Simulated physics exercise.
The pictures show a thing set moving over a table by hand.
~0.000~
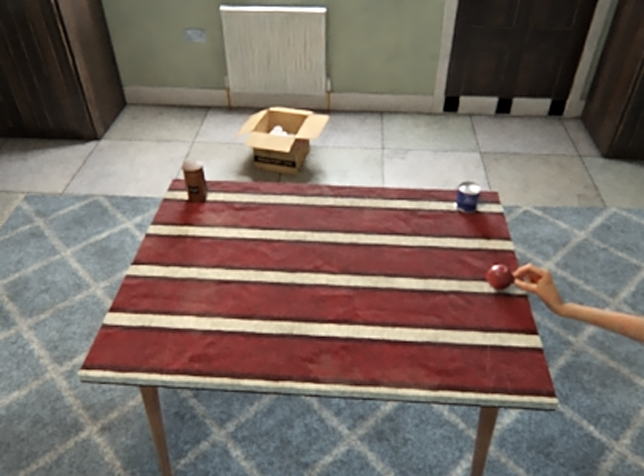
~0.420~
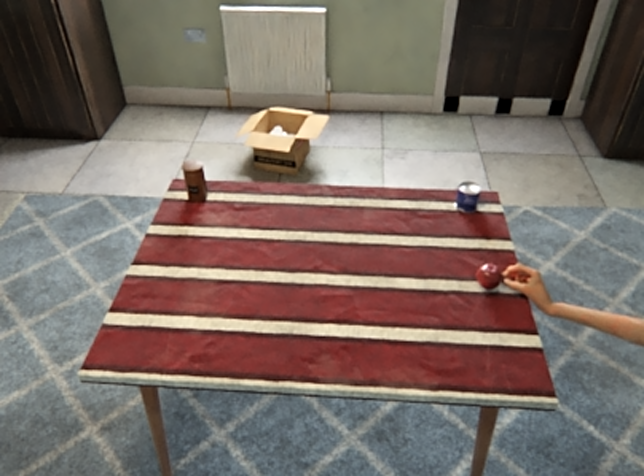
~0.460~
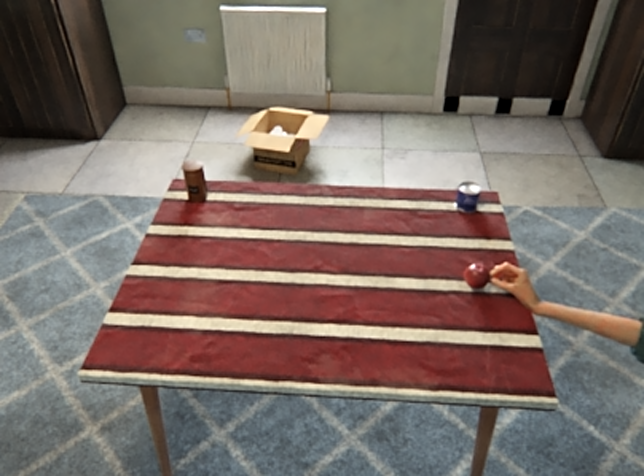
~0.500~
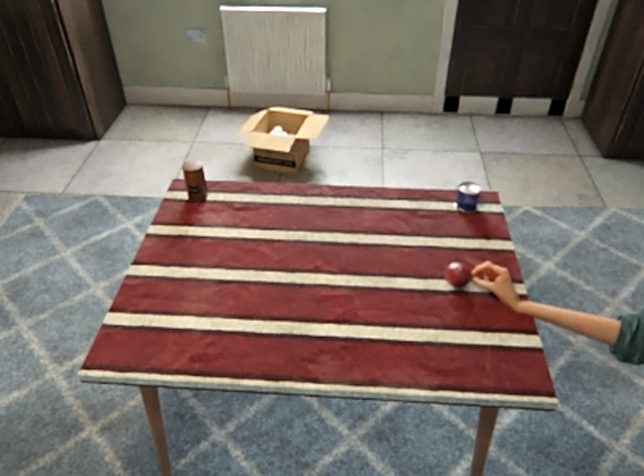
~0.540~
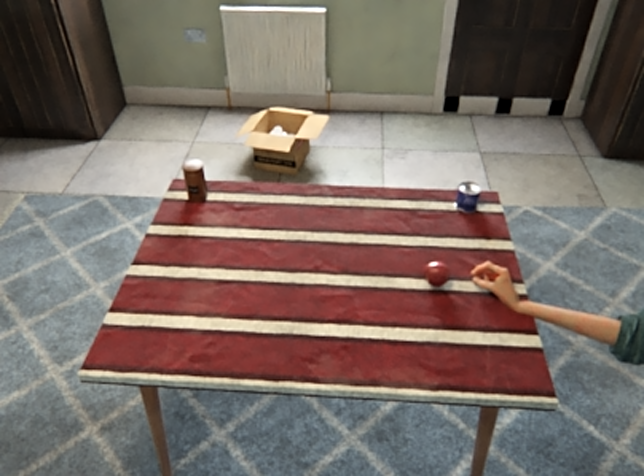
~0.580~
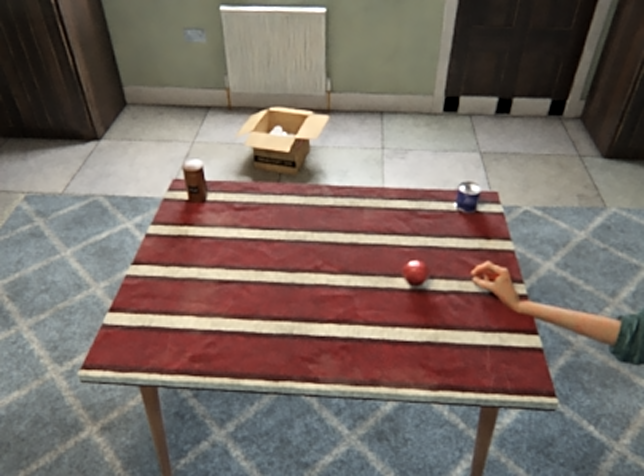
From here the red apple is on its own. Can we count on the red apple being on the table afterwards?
The red apple goes over the edge.
Around 0.78 s, red apple displaced well along near (317, 269).
Around 1.08 s, red apple displaced well along near (189, 263).
Around 1.38 s, red apple now off the table.
Around 1.68 s, things are still on the move.
Finally (1.8 s), off the table, red apple.
